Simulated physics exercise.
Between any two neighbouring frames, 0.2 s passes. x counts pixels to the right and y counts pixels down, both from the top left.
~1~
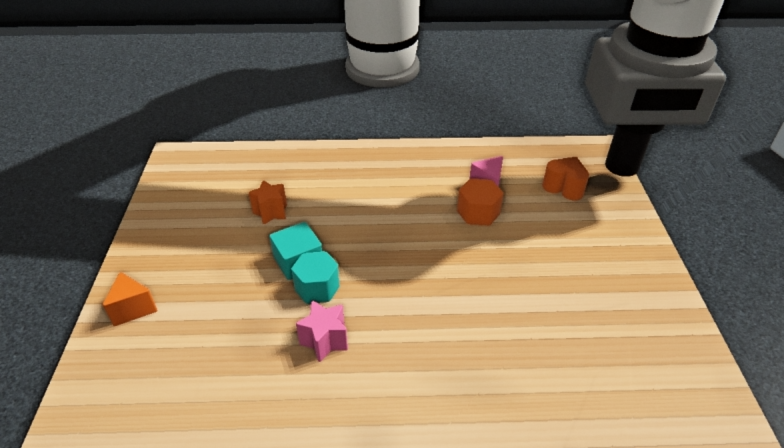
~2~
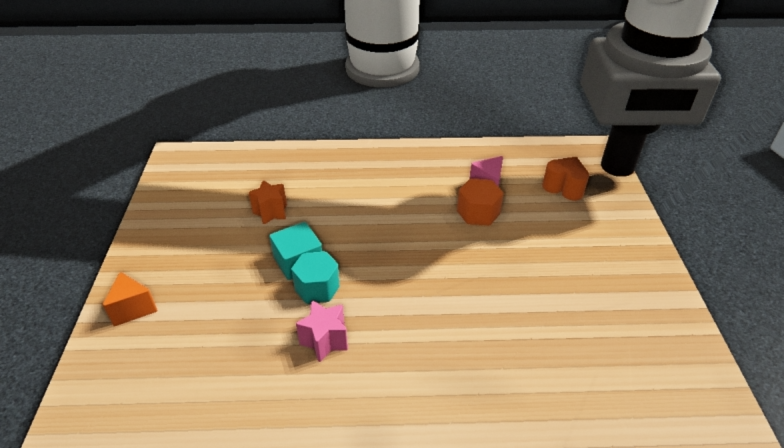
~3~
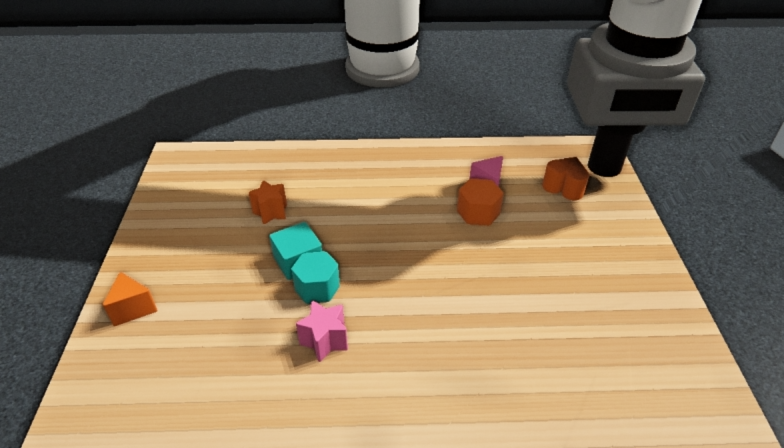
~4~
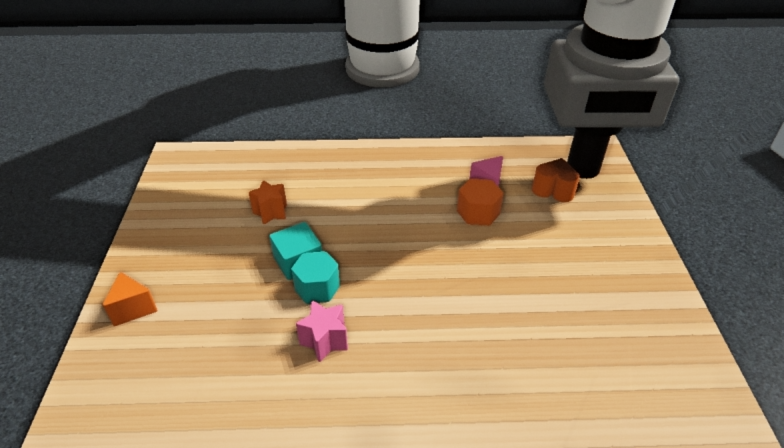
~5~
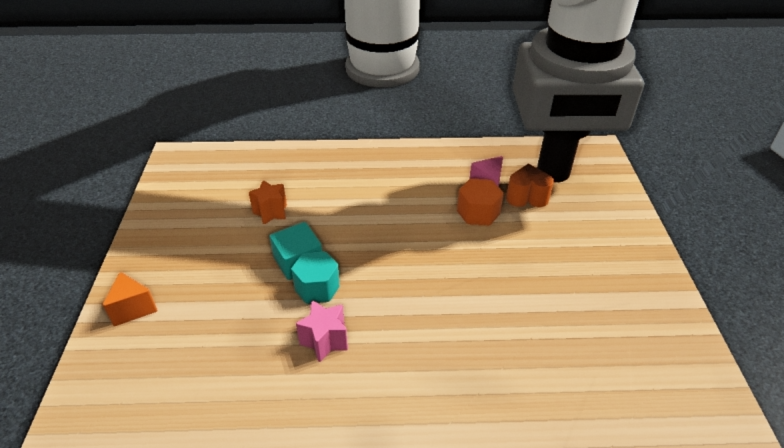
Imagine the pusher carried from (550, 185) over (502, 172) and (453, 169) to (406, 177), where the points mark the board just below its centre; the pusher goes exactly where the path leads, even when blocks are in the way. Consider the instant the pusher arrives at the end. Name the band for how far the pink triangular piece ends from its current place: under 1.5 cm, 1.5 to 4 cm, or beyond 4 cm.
My answer is that it shifts 1.5 to 4 cm.
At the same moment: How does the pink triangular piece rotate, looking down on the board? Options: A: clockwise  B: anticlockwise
(B)
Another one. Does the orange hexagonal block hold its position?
Yes, it checks out.
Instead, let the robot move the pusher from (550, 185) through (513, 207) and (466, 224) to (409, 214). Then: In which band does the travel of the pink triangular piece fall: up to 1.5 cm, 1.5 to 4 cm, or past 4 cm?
Goes under 1.5 cm.
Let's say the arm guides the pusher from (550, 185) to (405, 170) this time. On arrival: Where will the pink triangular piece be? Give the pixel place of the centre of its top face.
Its top face will be centred at roughly (442, 171).
On the path given first. One third of the way, pusher (503, 159); pink triangular piece (486, 166), turned 30° anticlockwise; orange heart (525, 177), turned 15° anticlockwise.
Two thirds of the way, pusher (452, 157); pink triangular piece (472, 165), turned 105° anticlockwise; orange heart (525, 177), turned 15° anticlockwise.
At the end, pusher (406, 165); orange hexagonal block not moved; pink triangular piece (472, 165), turned 105° anticlockwise; orange heart (525, 177), turned 15° anticlockwise.
